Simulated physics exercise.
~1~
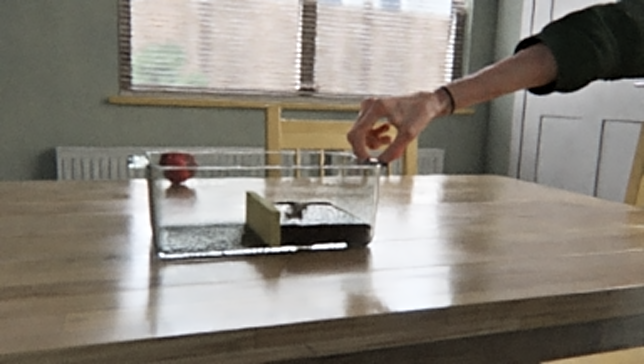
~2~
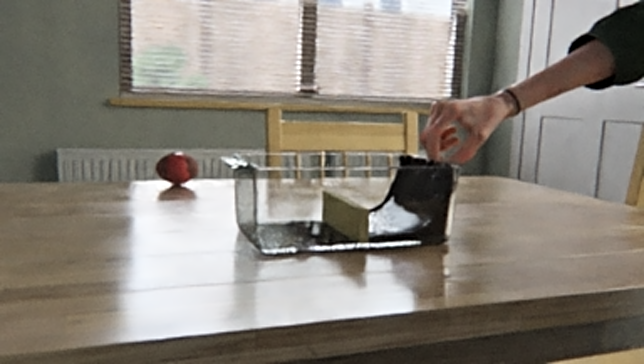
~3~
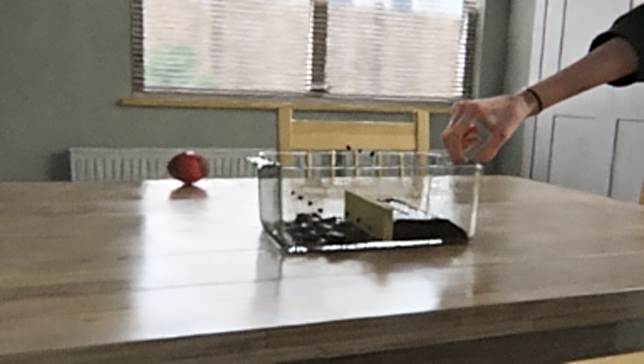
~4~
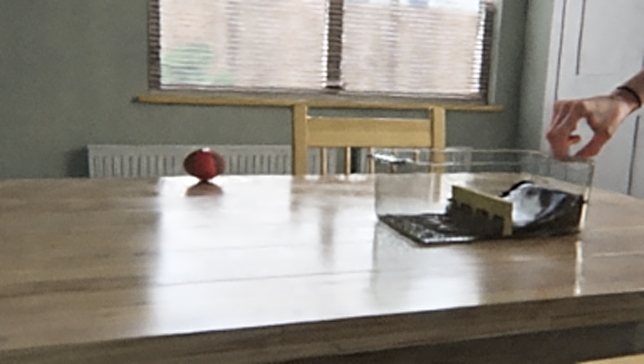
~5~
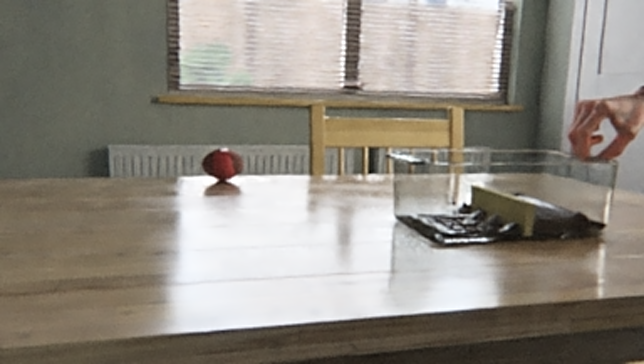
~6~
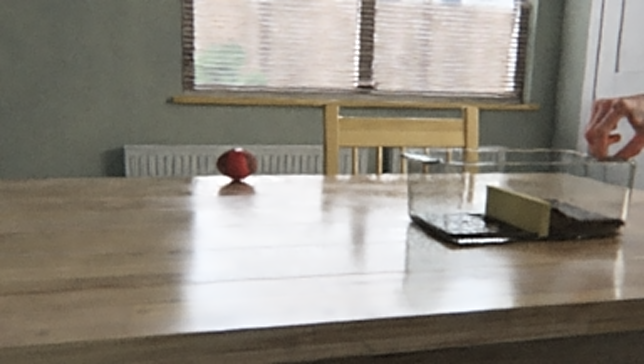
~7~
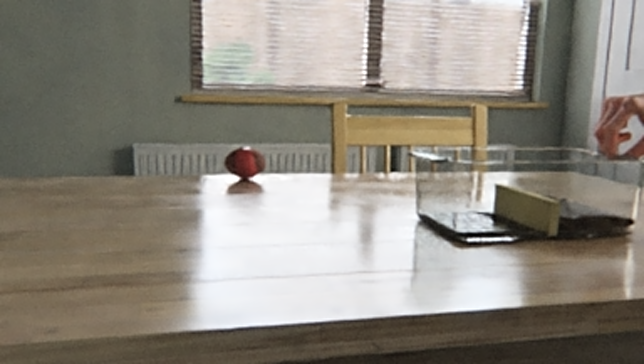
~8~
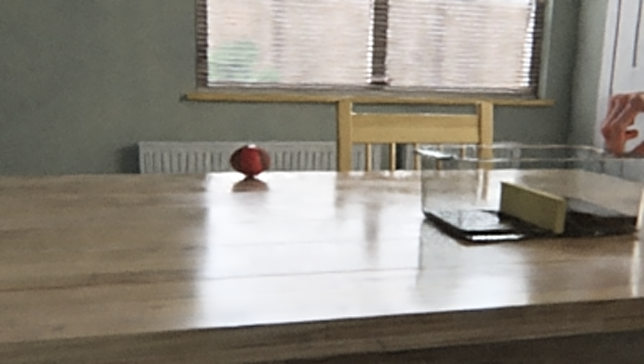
On a wooden table, a hand pulling a clear tub right, dark liquid splashing over its divider, some settling left.
